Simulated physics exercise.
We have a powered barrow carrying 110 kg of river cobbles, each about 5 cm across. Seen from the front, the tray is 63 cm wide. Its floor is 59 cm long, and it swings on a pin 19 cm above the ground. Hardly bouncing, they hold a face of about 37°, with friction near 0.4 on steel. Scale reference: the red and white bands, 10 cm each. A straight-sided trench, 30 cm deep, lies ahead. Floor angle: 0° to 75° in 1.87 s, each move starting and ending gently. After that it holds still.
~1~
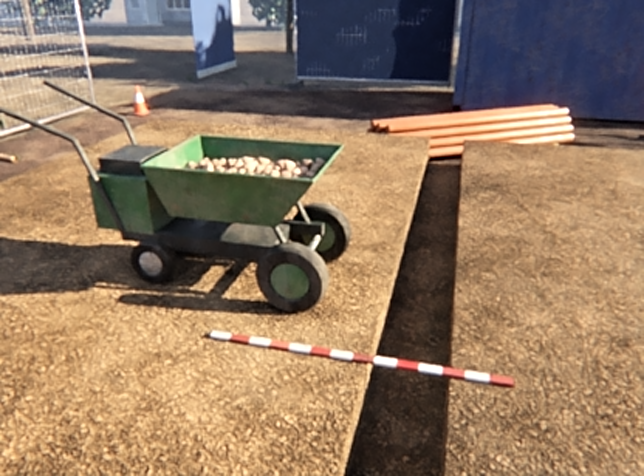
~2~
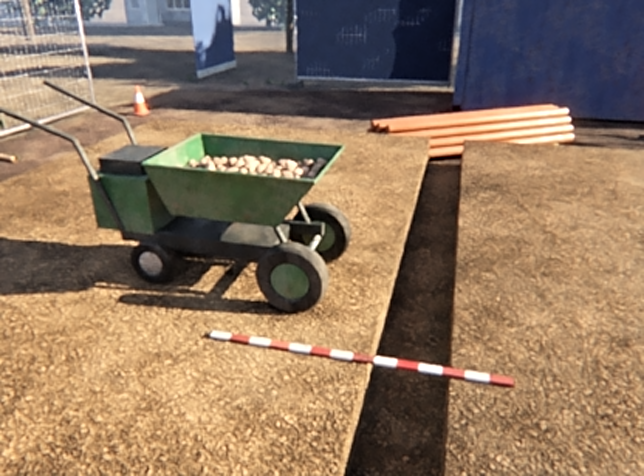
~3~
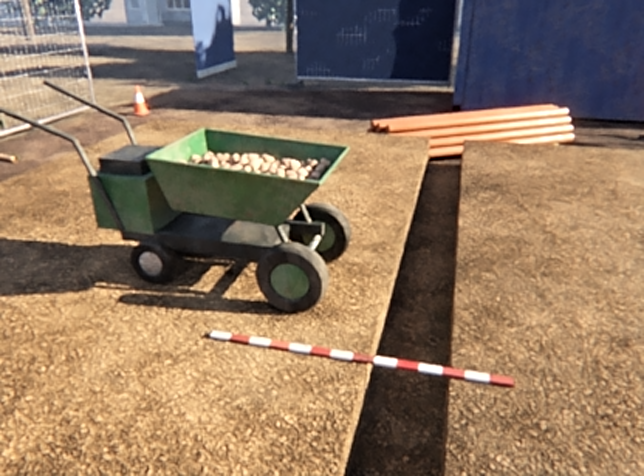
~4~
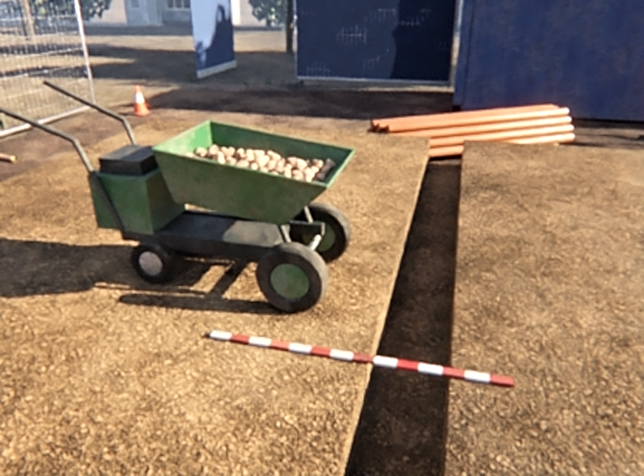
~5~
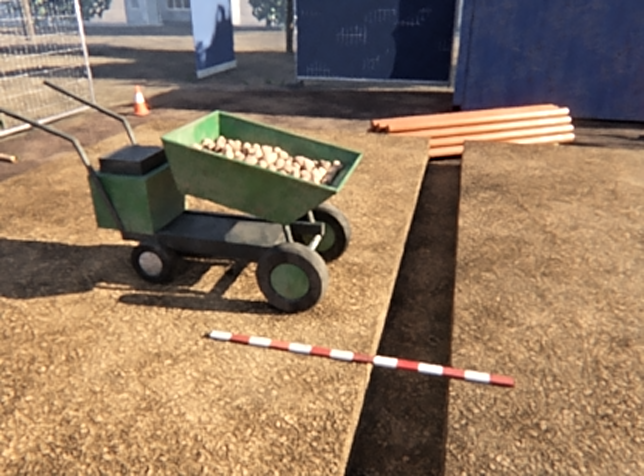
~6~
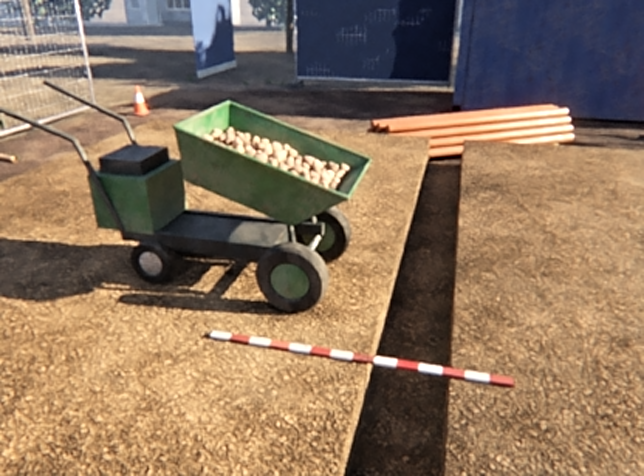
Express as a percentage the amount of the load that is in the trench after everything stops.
The amount is close to 80 per cent of the load.
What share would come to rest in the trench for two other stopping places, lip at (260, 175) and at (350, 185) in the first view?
It comes to about 90 and 35 in a hundred.
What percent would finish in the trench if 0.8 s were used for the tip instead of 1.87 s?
It would be near 55 percent.
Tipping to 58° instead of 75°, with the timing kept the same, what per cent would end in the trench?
In that case around 60 percent.
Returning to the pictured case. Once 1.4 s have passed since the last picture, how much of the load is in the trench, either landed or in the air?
About 50%.
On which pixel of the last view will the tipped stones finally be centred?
Their middle lands near (430, 334).
Then, 0.8 s after the last picture the floor is at 63°, 99 % in the tray, 1 % in the trench; the foremost stones are at (418, 254).
Then, 1.4 s after the last picture the floor is at 75°, 32 % in the tray, 52 % in the trench, 15 % past the trench; the foremost stones are at (526, 318).
Then, 1.7 s after the last picture the floor is at 75°, 9 % in the tray, 71 % in the trench, 20 % past the trench; the foremost stones are at (576, 328).
Then, 3.7 s after the last picture the floor is at 75°, 0 % in the tray, 80 % in the trench, 20 % past the trench; the foremost stones are at (600, 328).
